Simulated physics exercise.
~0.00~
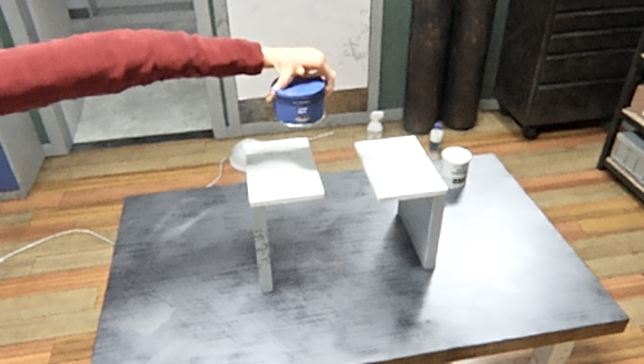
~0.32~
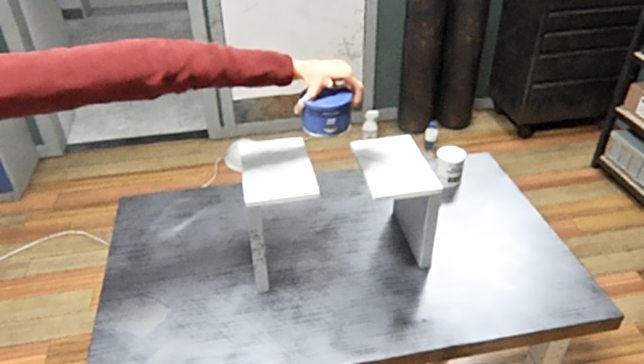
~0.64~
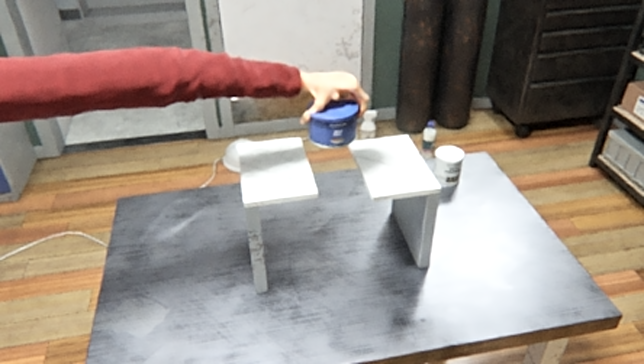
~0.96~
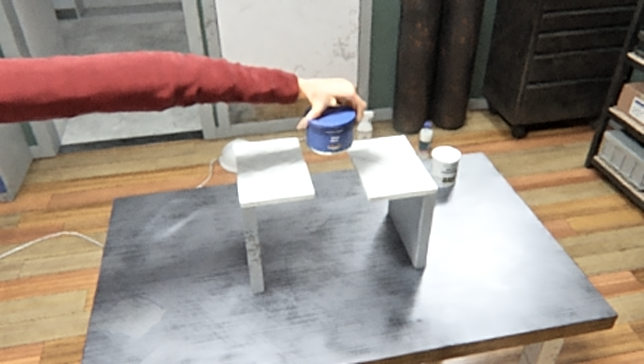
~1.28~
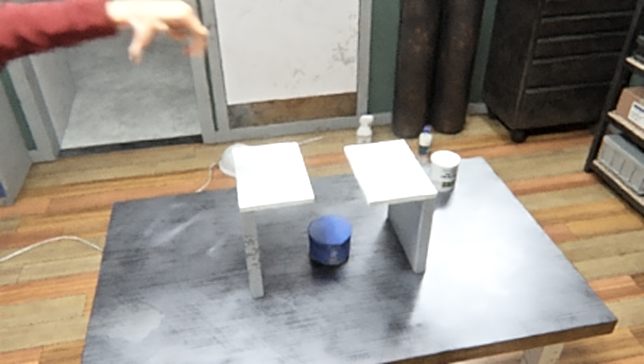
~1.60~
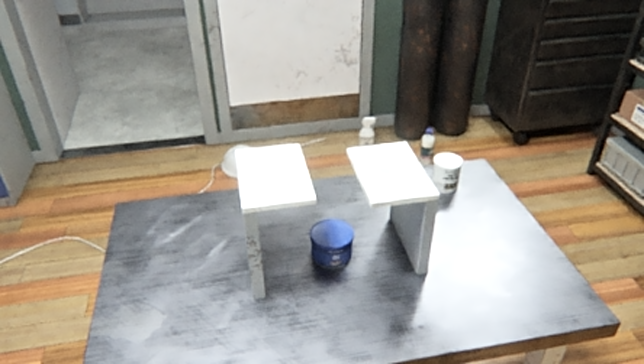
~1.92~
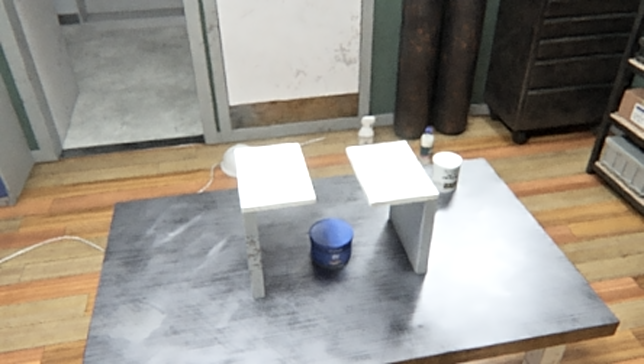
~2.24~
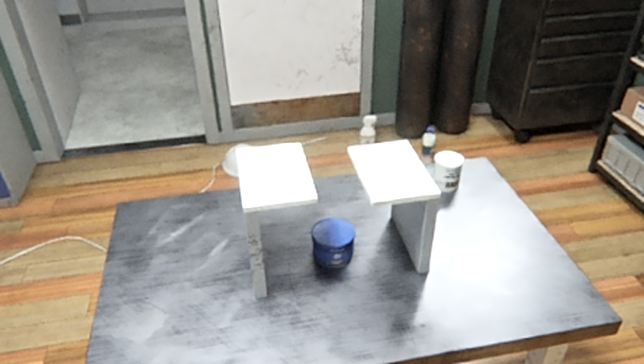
At the start, a hand in a red sleeve reaches in from the left, holding a blue tub above two white ledges that stand with a gap between them on a dark table. The hand carries the tub to the right, then lowers it slightly toward the gap. It lets go and draws back to the left as the tub drops through between the ledges. The arm then leaves the view, while a white tin stays in place beyond the right ledge. At the end, the blue tub rests on the tabletop between the two supports.
